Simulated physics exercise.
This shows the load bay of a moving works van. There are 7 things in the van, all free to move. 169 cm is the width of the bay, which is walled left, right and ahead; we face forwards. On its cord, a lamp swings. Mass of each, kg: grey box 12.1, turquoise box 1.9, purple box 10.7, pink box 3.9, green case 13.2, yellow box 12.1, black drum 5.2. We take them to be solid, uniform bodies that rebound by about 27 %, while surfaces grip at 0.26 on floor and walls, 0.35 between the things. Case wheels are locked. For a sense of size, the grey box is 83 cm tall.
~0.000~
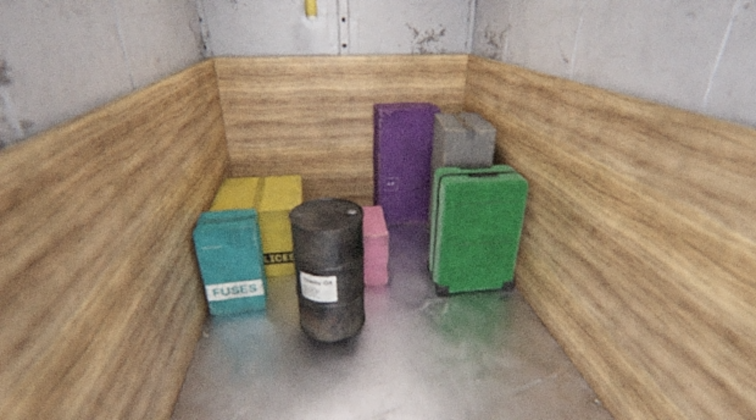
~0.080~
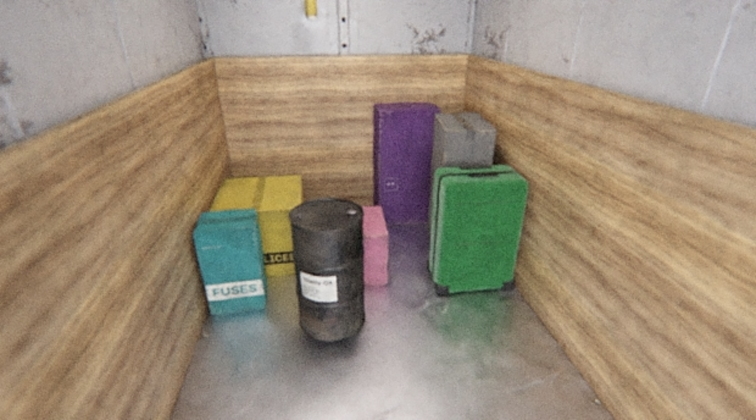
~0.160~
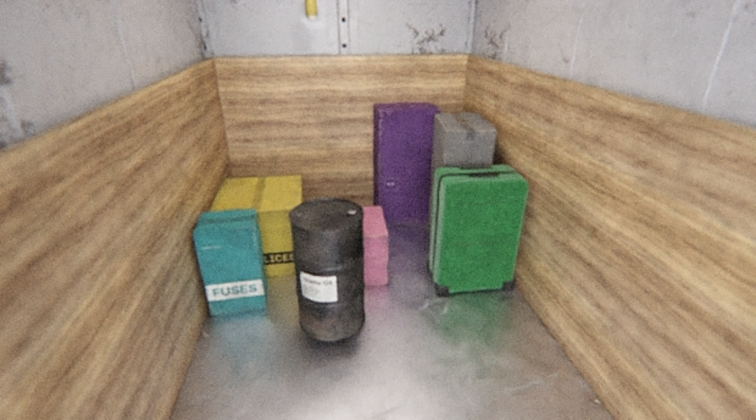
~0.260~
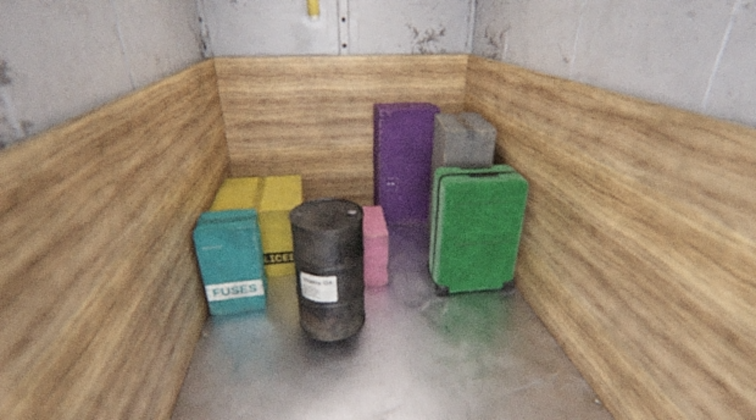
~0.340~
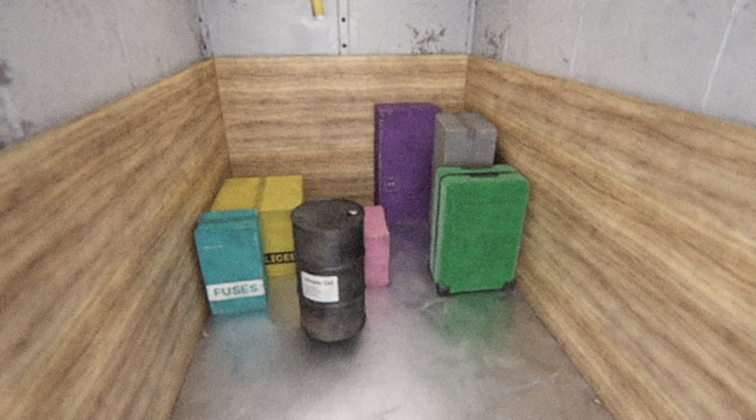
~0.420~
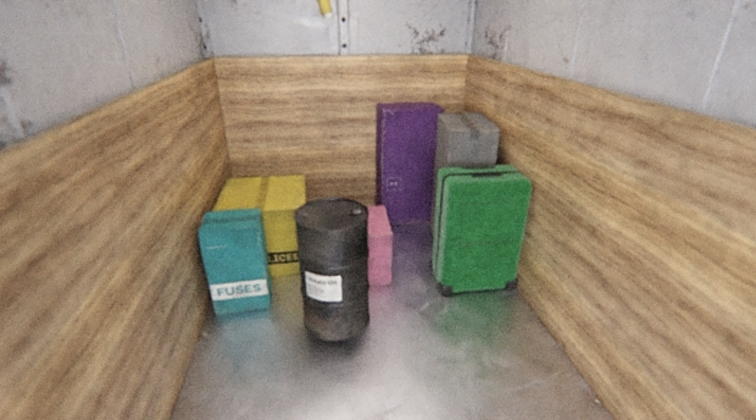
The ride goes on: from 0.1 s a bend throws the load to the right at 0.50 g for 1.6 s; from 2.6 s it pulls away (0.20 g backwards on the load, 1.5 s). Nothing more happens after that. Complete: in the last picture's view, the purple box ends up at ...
... around (438, 163).
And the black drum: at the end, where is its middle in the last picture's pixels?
(514, 272).
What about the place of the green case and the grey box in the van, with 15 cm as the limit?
First the green case: It stays in position; then the grey box: It stays in position.
Around 0.62 s, load feels 0.50 g right; purple box shifted 13 cm near (422, 164); pink box shifted 13 cm; yellow box shifted 13 cm.
Around 0.82 s, load feels 0.50 g right; purple box shifted 24 cm near (437, 163); turquoise box shifted 33 cm; yellow box shifted 33 cm.
Around 1.12 s, load feels 0.50 g right; purple box shifted 25 cm near (438, 163); turquoise box shifted 62 cm; yellow box shifted 58 cm.
Around 1.42 s, load feels 0.50 g right; purple box shifted 25 cm near (438, 163); turquoise box shifted 83 cm; black drum shifted 80 cm.
Finally (4.7 s), not toppled but over 15 cm from the start, turquoise box, purple box, pink box, yellow box and black drum; the other 2 still in place (within 15 cm). Final places as that camera would see them, purple box near (438, 163).
